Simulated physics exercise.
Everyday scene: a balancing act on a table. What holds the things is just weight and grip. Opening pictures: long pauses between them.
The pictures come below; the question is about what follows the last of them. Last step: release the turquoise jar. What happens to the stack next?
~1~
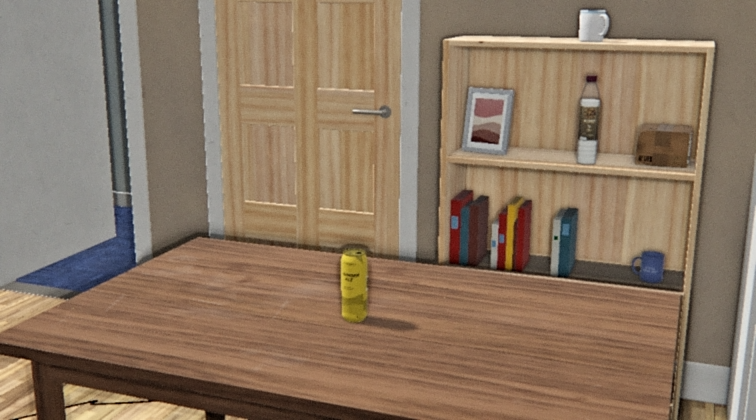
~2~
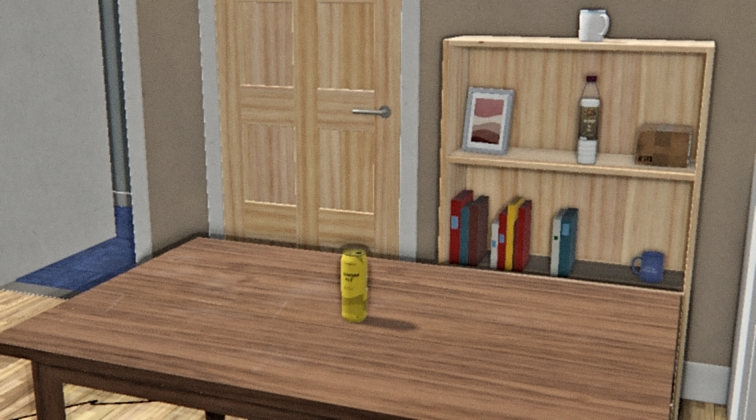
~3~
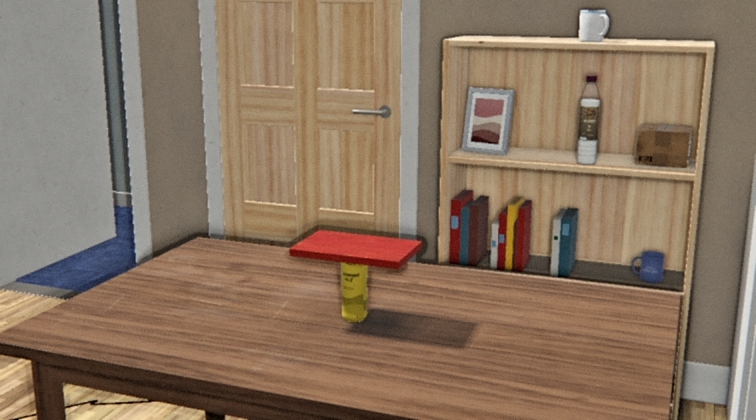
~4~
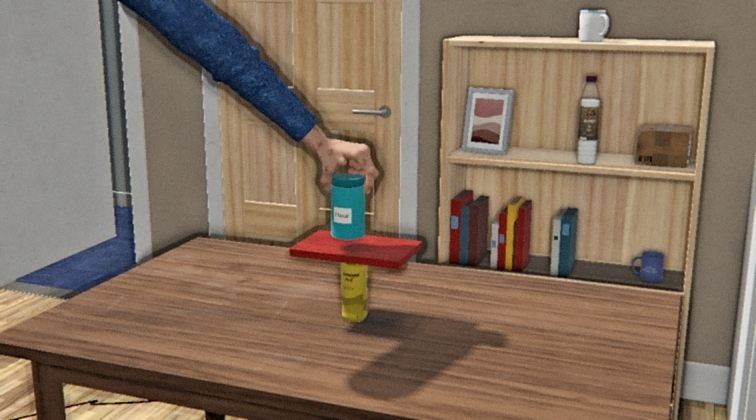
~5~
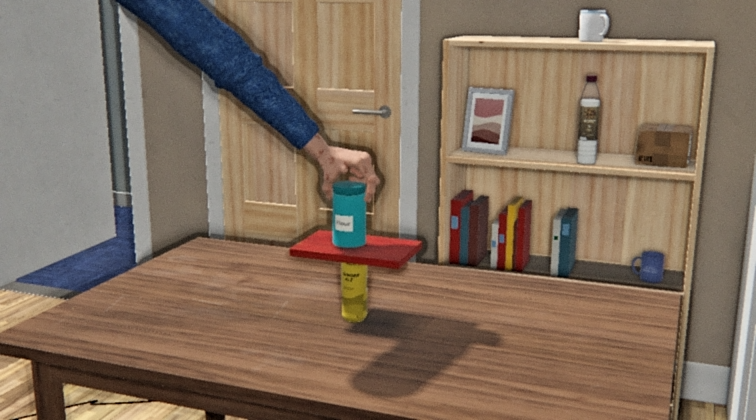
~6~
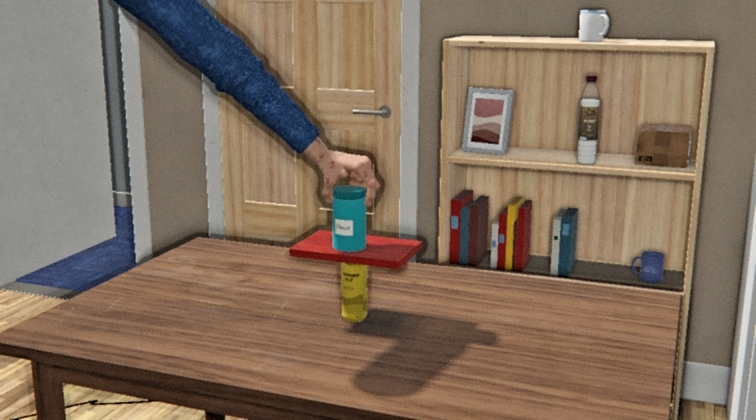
The stack stays upright.
Then, 0.30 s after the last picture, nothing has stirred.
Then, 0.70 s after the last picture, turquoise jar resting near (349, 218).
At rest, all 3 in place. Seen from the same camera at the end, turquoise jar near (349, 218). The stack keeps its balance.
